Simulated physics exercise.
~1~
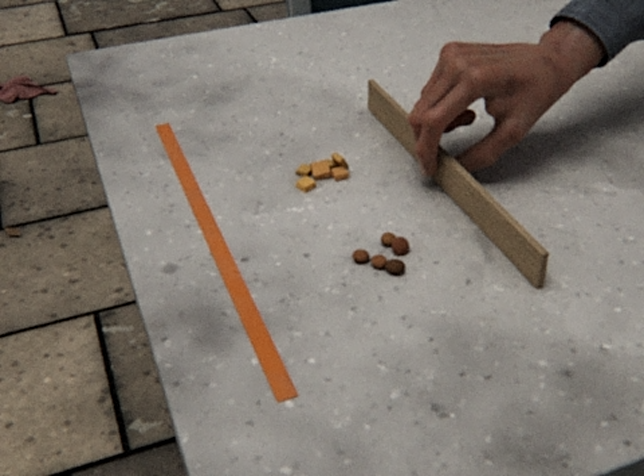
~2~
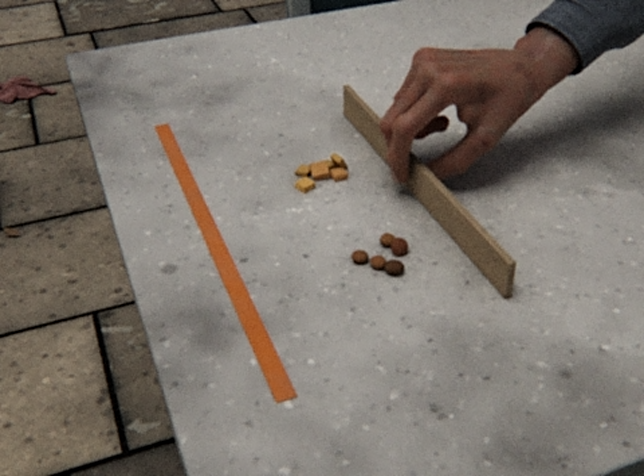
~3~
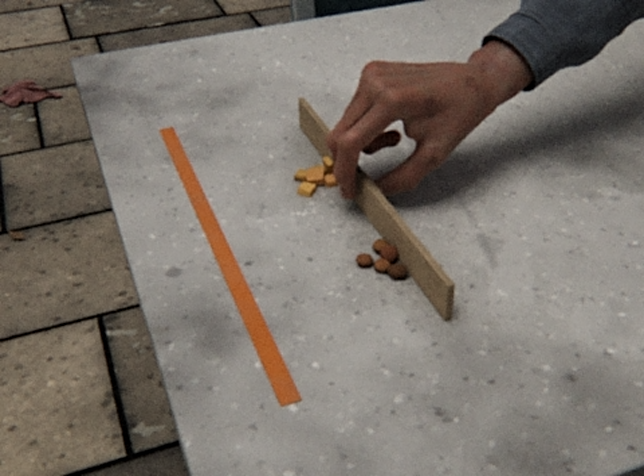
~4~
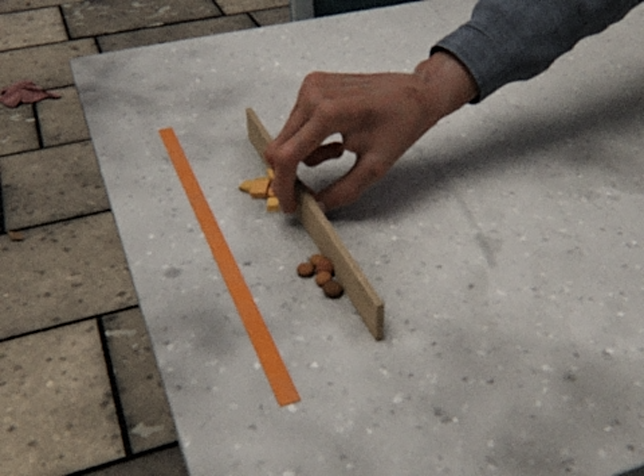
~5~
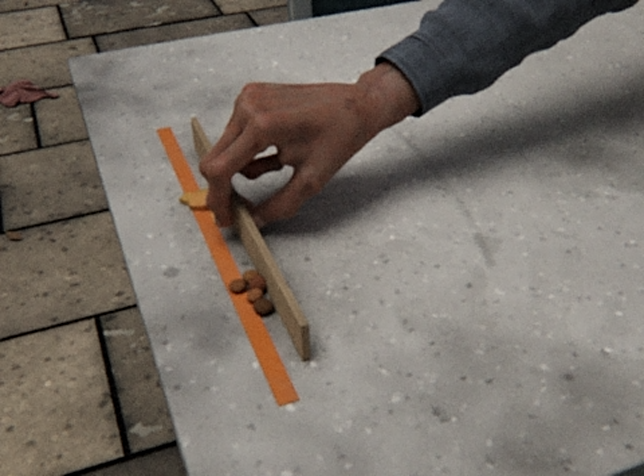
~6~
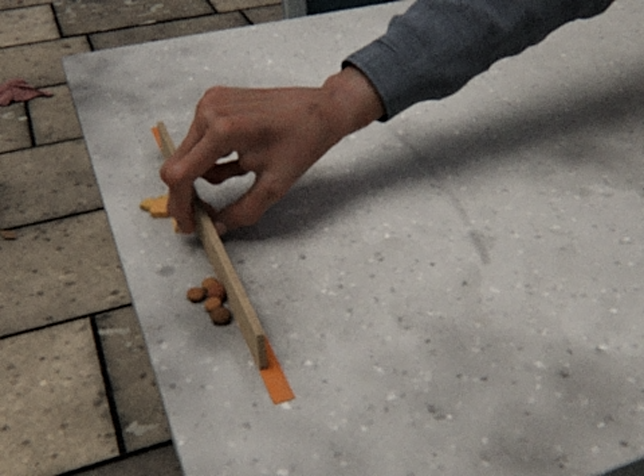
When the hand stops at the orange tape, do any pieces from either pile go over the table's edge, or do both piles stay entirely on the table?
Both piles stay entirely on the table. The yellowish pieces and the brown ones all stop short of the edge, just beyond the strip.
